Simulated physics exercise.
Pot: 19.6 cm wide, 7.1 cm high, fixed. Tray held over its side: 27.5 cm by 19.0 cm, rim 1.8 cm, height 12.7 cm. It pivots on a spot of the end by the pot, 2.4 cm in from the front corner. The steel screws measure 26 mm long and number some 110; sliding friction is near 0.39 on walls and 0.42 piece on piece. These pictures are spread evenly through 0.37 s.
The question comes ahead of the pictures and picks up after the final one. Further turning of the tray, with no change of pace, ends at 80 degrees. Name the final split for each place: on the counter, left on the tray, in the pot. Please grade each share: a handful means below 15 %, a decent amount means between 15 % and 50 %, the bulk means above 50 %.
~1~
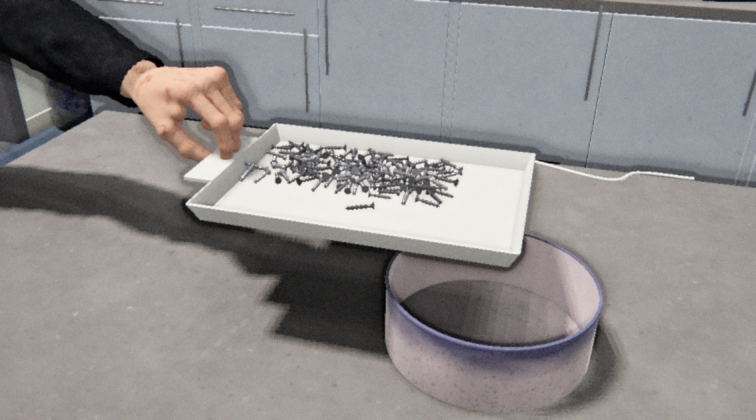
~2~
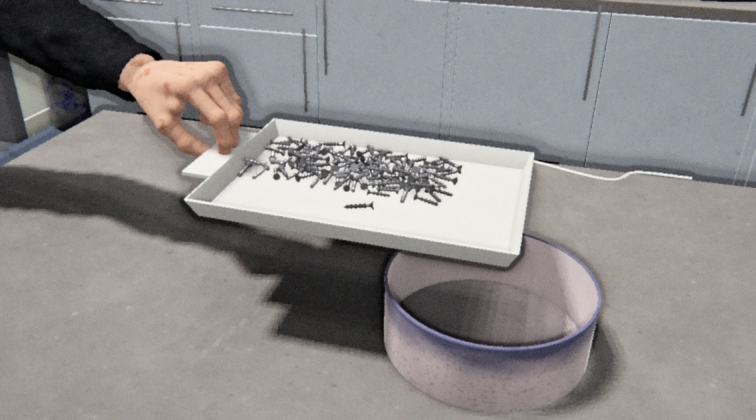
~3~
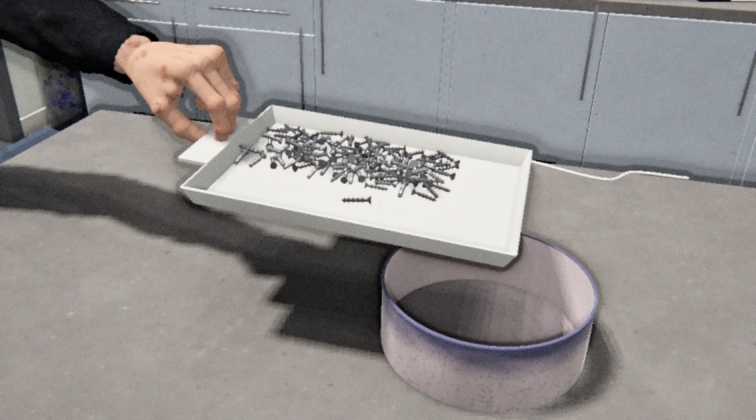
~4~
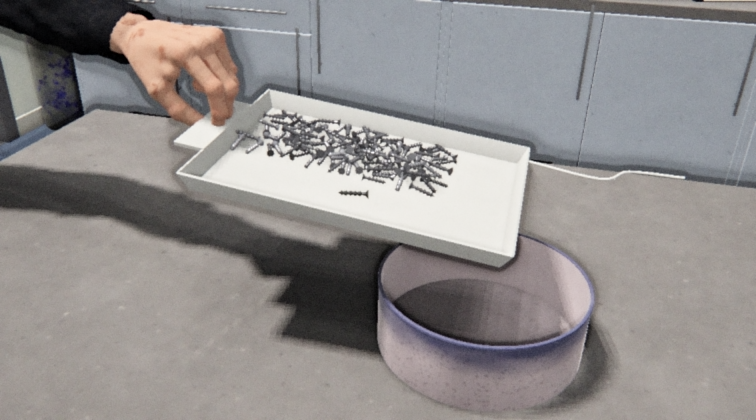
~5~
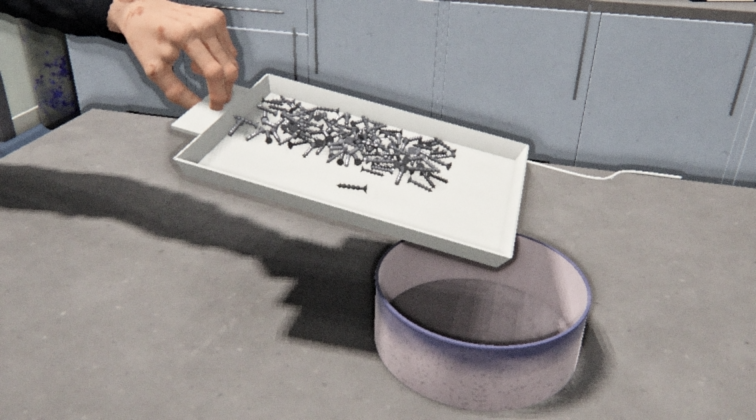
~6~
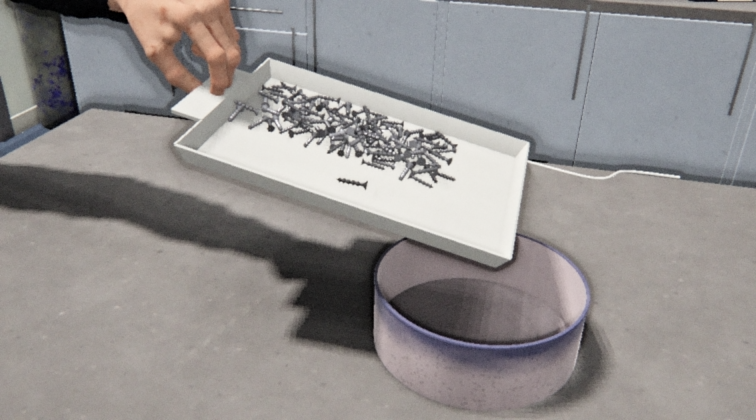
Counter: A handful, tray: A handful, pot: The bulk.
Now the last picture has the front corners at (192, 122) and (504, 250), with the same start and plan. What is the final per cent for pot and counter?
In the pot: 90 per cent; on the counter: 10 per cent.
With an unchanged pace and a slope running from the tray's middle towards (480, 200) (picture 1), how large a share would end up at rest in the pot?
That would be close to 45 per cent.
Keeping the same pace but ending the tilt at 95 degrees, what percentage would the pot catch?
95 per cent.
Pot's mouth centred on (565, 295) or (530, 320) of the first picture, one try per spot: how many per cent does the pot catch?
Spot one: Some 100 per cent; spot two: Some 95 per cent.
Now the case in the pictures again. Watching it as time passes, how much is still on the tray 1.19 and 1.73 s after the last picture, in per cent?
Earlier moment 85, later moment 10.
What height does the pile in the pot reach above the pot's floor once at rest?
Height: Approx. 2.5 cm.
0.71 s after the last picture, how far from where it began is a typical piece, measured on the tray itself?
Displacement on the tray: Roughly 16 cm.
Then, 0.71 s after the last picture, tilt 44 degrees; the tray holds 95 %, the pot 0 %.
Then, 1.19 s after the last picture, tilt 65 degrees; the tray holds 85 %, the pot 15 %.
Then, 1.73 s after the last picture, tilt 80 degrees; the tray holds 10 %, the pot 80 %.
In the end, counter 5 %, tray 0 %, pot 95 %.
